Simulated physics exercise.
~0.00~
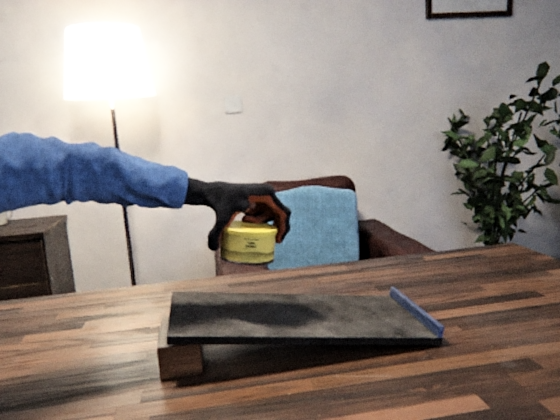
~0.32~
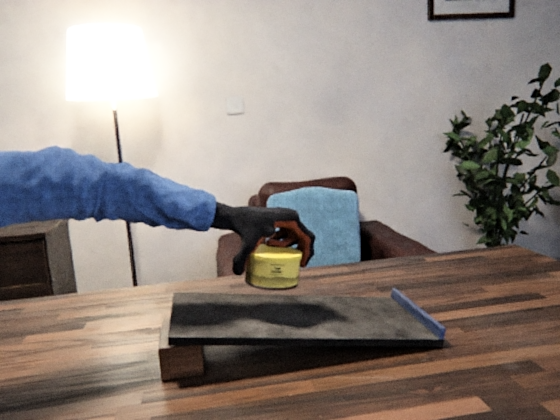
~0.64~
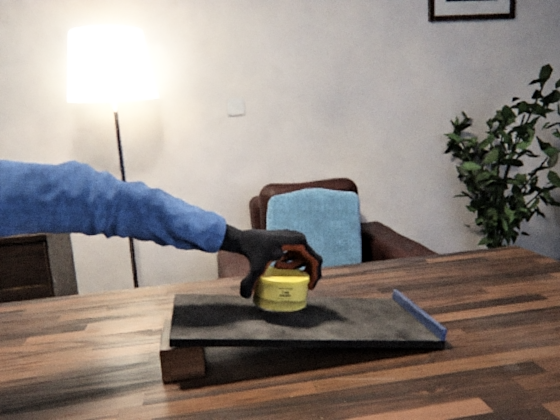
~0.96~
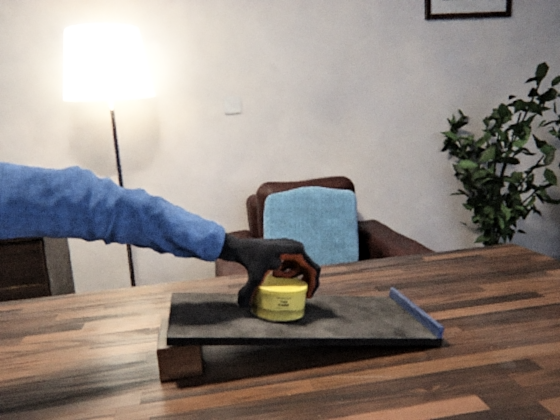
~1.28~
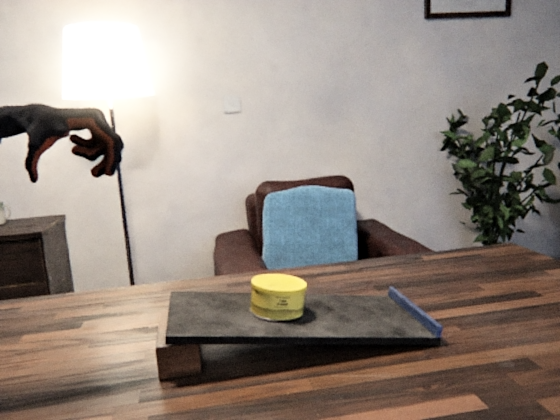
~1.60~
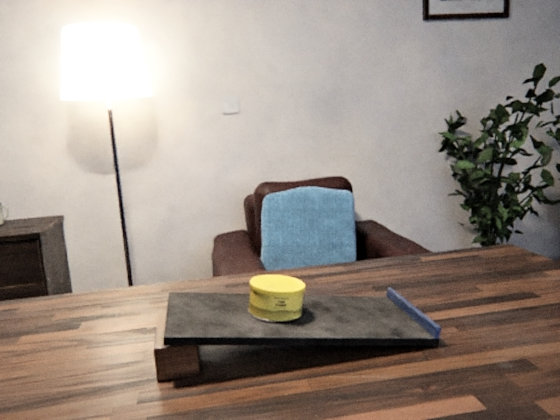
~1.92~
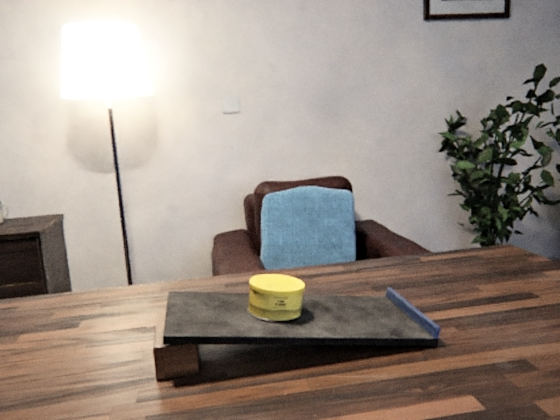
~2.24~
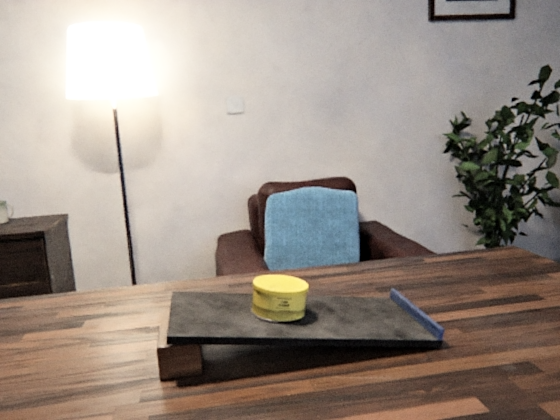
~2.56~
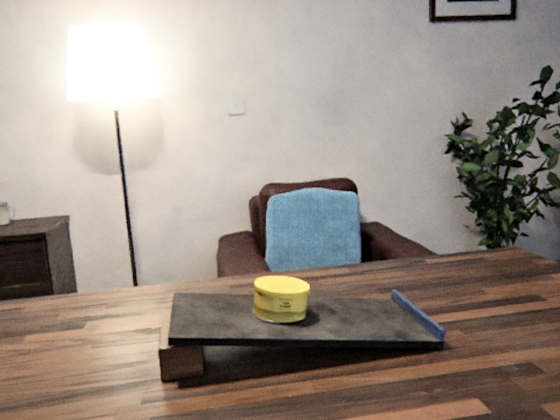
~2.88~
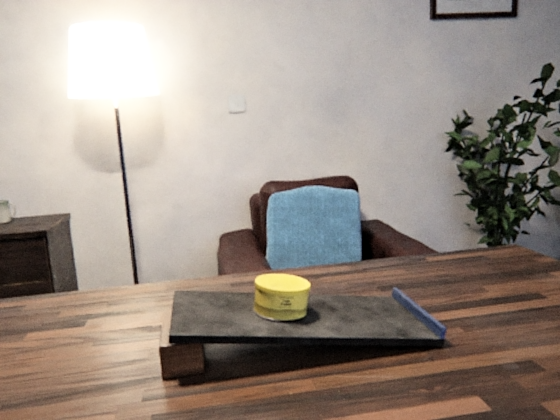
A yellow tub was lowered by a dark-gloved hand in a blue sleeve onto a gently sloping board on a wooden table. The hand let go and drew back to the left, and the tub stayed where it was put, without sliding.
